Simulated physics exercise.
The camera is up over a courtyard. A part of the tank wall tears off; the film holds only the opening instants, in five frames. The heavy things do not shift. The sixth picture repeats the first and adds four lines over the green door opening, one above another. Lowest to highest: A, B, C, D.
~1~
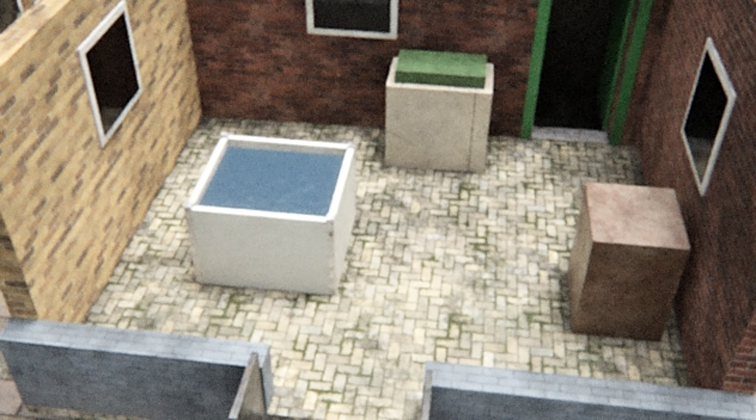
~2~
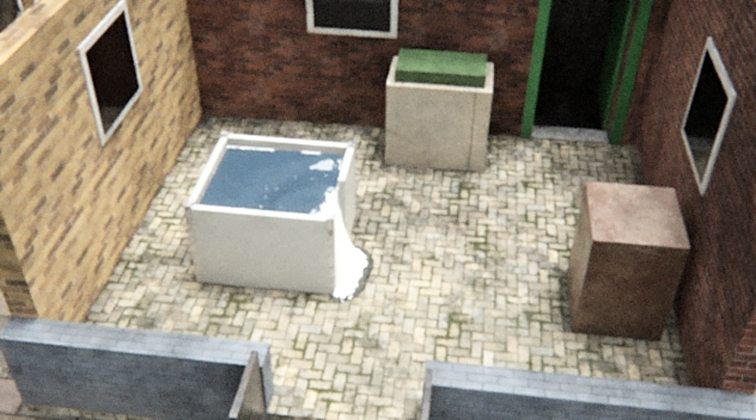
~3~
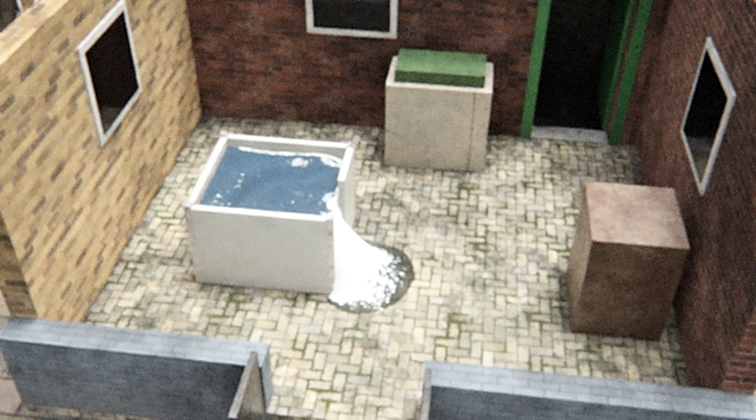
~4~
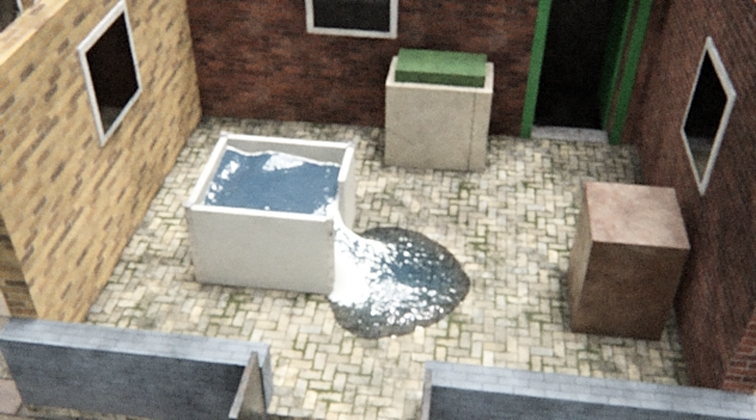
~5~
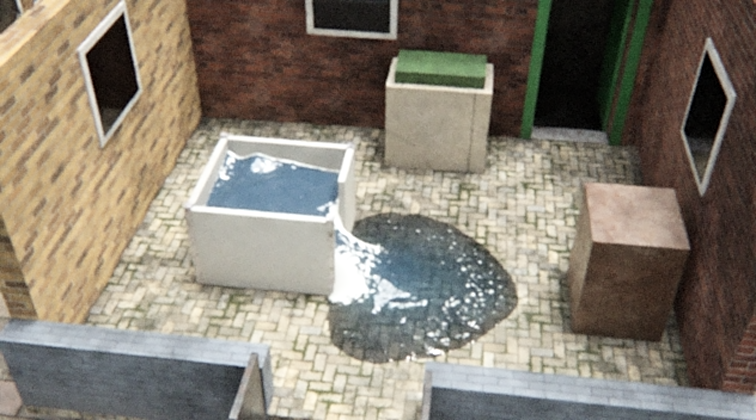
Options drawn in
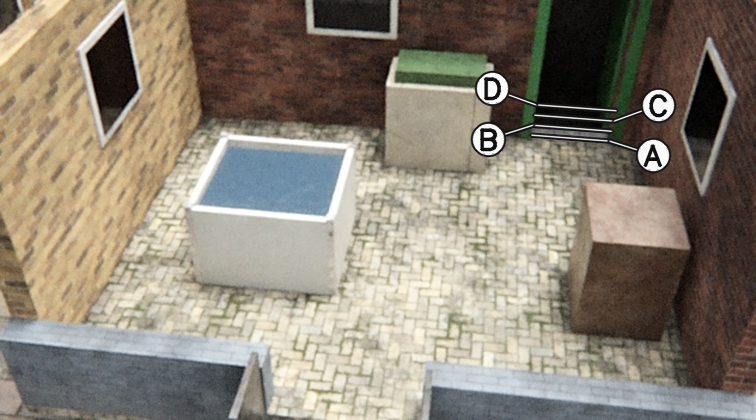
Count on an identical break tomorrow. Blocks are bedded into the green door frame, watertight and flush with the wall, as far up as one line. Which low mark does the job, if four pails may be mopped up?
Height B just does it.
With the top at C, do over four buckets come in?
No.
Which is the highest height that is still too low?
A.
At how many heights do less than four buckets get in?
Three of the four.
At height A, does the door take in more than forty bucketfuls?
No, it does not.
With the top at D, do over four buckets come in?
No, not at all.
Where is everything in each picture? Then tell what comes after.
The first picture shows water in the tank at rest, its middle at (275, 182); foot of the green doorway at (569, 141); open gate at (347, 347).
The second picture shows front seen at (345, 293), 1 % of the ground wet.
The third picture shows front seen at (407, 273), 3 % of the ground wet.
The fourth picture shows front seen at (457, 295), 7 % of the ground wet.
The fifth picture shows front seen at (503, 304), 13 % of the ground wet.
On the marked copy, A at (570, 138); B at (572, 128); C at (574, 118); D at (576, 107); from the bottom up A, B, C, D.
With A, about 12 bucketfuls get in.
With B, a splash gets over, under a bucket.
With C, nothing gets over.
With D, nothing gets over.
